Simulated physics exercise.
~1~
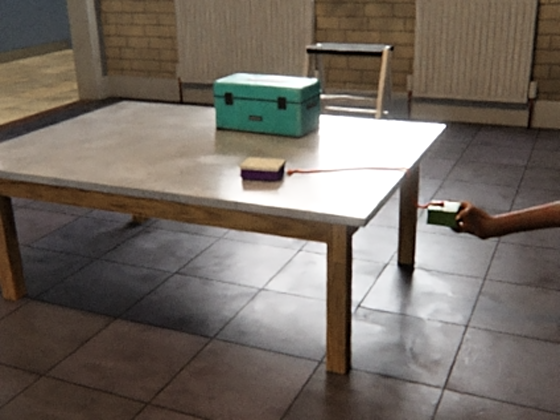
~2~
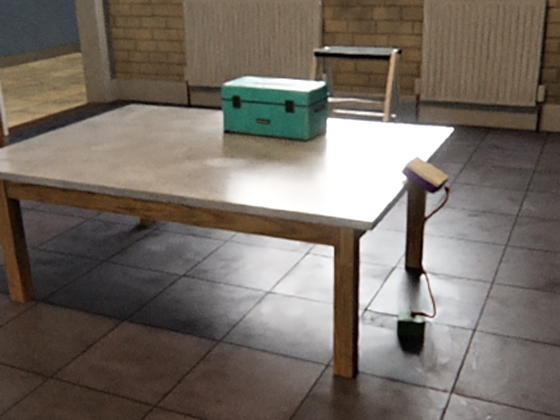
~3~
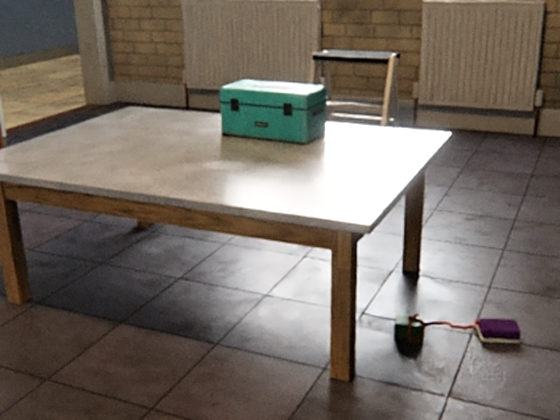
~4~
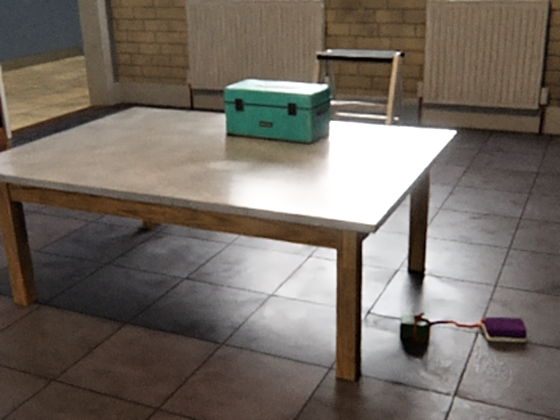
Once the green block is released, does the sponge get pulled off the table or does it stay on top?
The sponge gets pulled off the table and ends up on the floor, near the green block that fell before it.
